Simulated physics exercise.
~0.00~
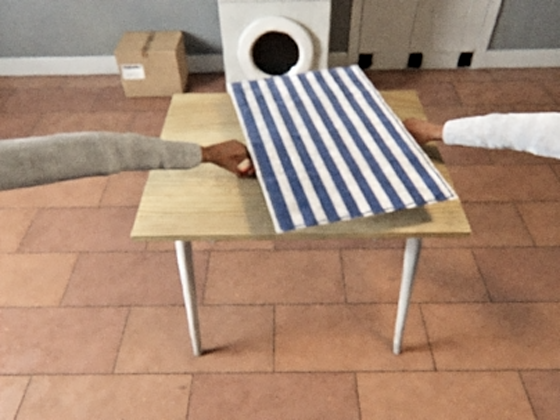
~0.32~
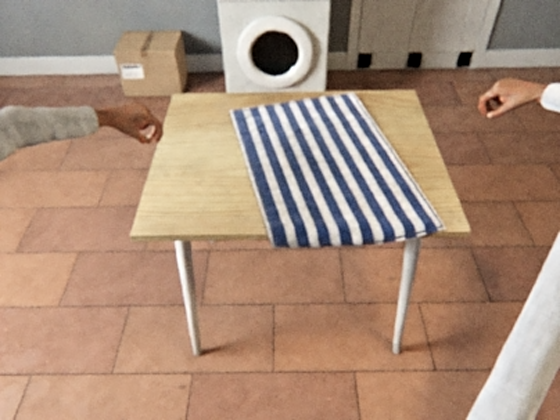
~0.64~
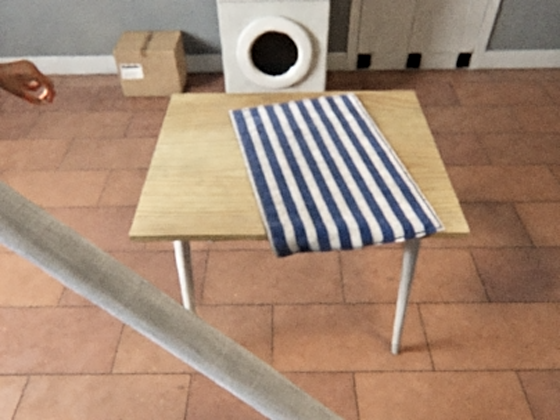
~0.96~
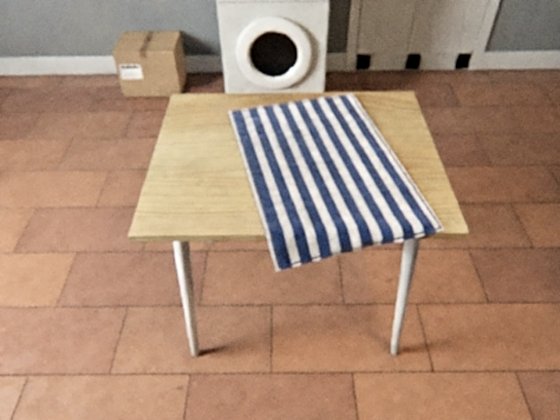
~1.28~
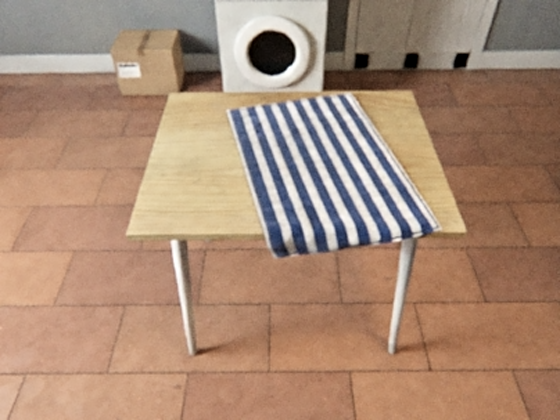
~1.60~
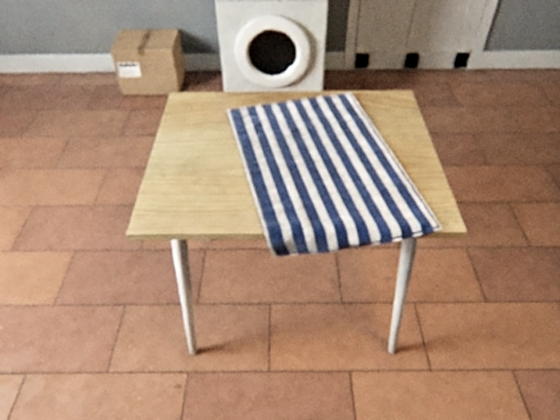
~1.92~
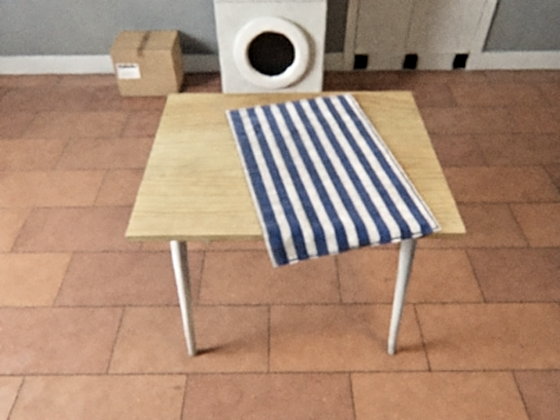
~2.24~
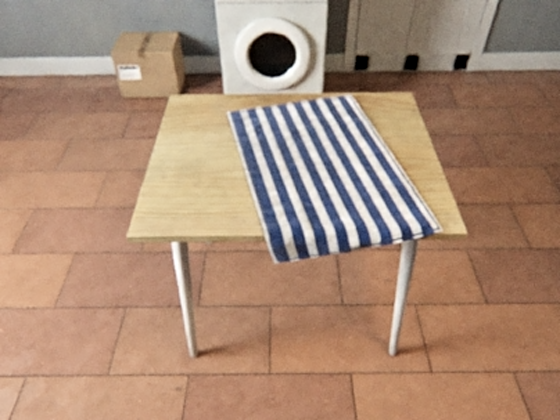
At first, two people's hands, one reaching in from each side, hold a blue and white striped pillow case flat above a light wooden table on a tiled floor. They let go, and the cloth settles onto the right part of the tabletop, with a short end drooping over the front edge. The hands draw away to the left and right, and the arms pass out of view. The cloth then stays where it landed while the view sways slightly. In the end it still rests mostly on the table, its front end hanging just over the edge.
